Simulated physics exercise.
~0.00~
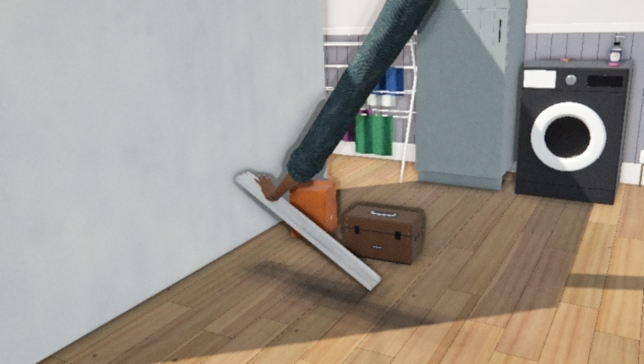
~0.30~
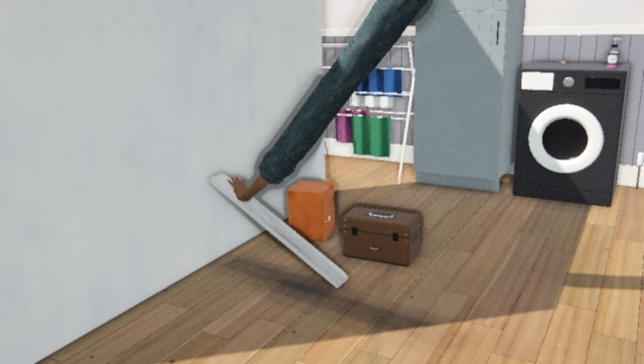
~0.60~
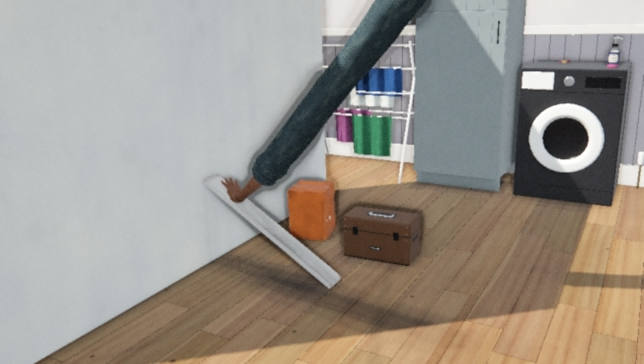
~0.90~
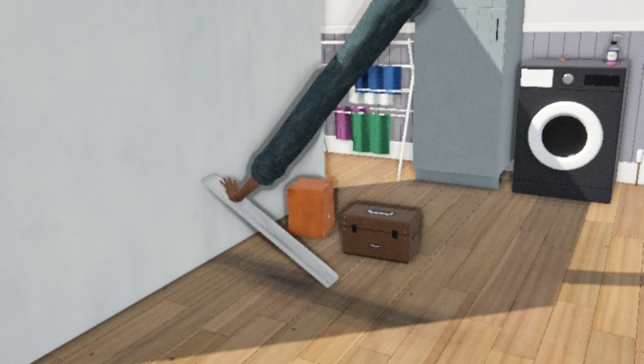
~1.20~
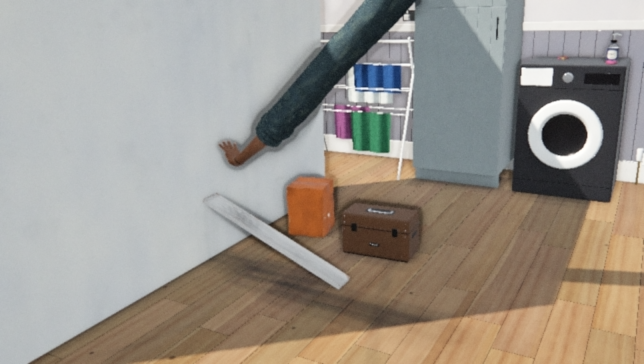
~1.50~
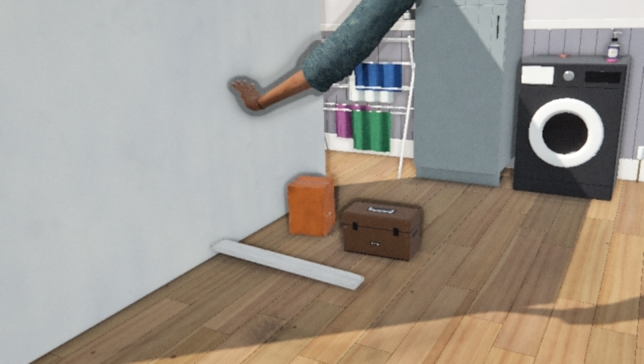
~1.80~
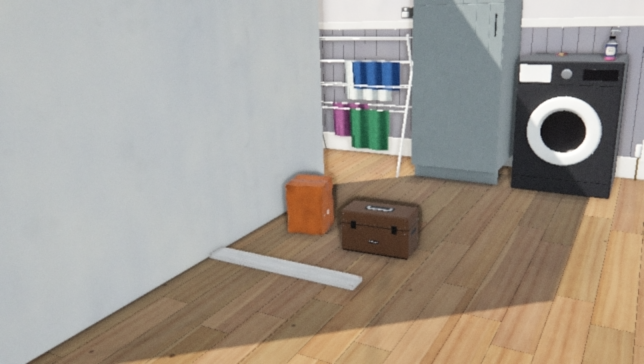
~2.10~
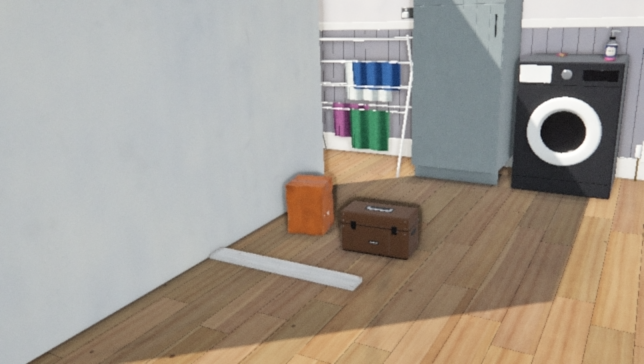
At first, a hand at the end of a long, dark-sleeved arm holds a pale plank at a slant near a wall, with an orange box and a brown toolbox on the wooden floor behind it. The arm shifts the plank to the left, and its upper end leans against the wall. Then the hand lets go and draws back, and the plank starts to slide down. It drops flat onto the floor as the arm pulls away out of view. In the end the plank lies still in front of the box and toolbox, which have not moved.
